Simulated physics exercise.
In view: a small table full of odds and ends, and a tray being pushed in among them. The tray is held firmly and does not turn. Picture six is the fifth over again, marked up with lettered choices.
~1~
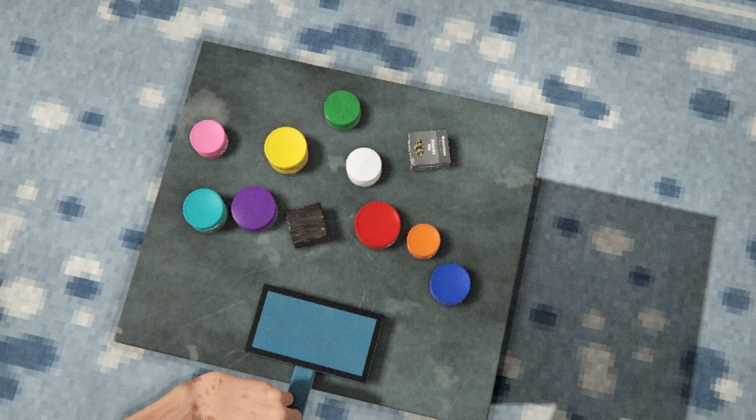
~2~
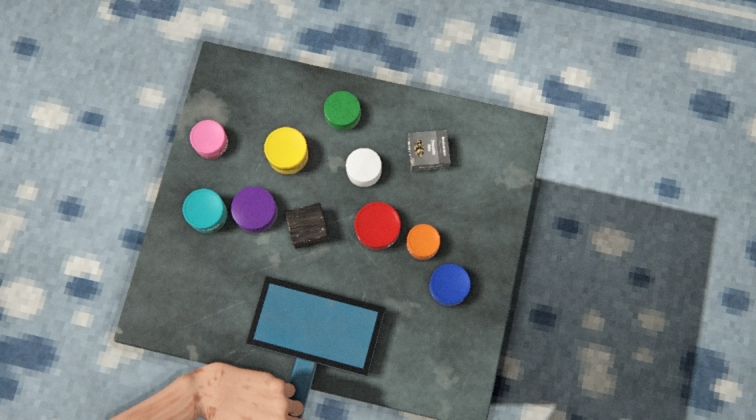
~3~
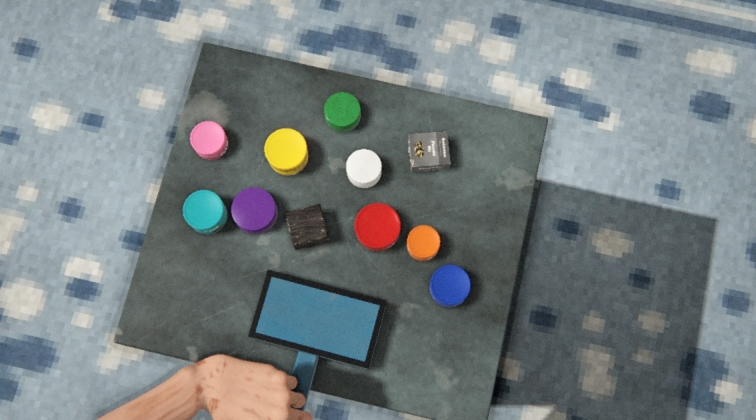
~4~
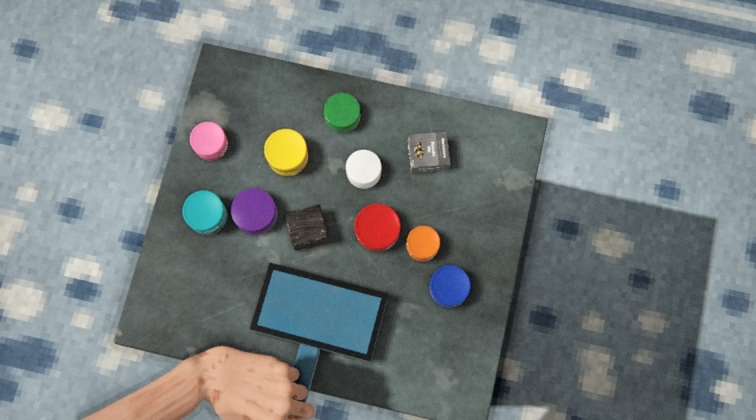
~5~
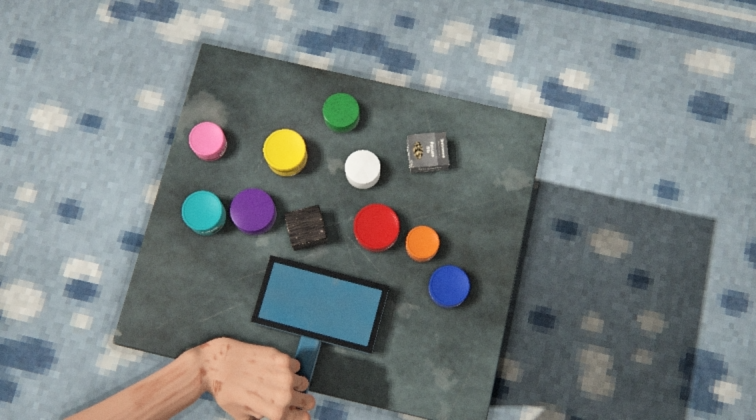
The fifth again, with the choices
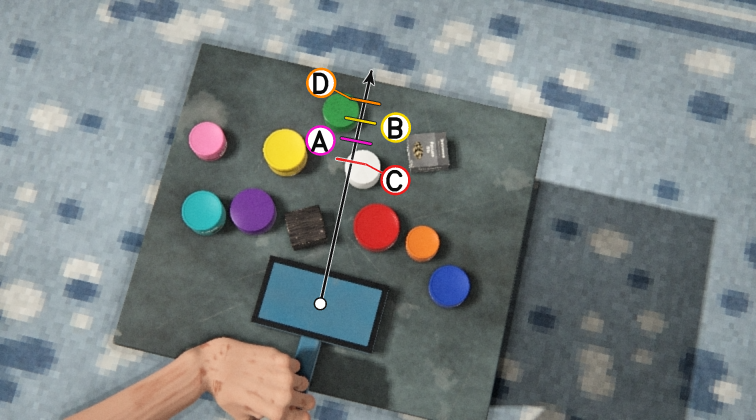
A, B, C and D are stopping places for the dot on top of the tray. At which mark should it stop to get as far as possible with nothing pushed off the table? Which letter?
The farthest safe stop is C.
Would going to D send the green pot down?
Yes.
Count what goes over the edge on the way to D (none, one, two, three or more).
In all, three or more.
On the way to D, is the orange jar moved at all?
No.
On the copy, A at (356, 141); B at (360, 121); C at (352, 162); D at (365, 101); the arrow from (320, 304) to (371, 71); the white dot at (320, 304).
On C. First, tray (333, 253); red tub (382, 209); black block (323, 198).
Then, tray (344, 202); grey packet (439, 140); white tin (371, 130).
Finally, tray (352, 165); green pot (348, 80); white tin (379, 95); nothing has fallen.
By contrast, A drops the white tin and green pot; B drops the white tin, red tub and green pot; D drops the white tin, red tub, green pot and black block.
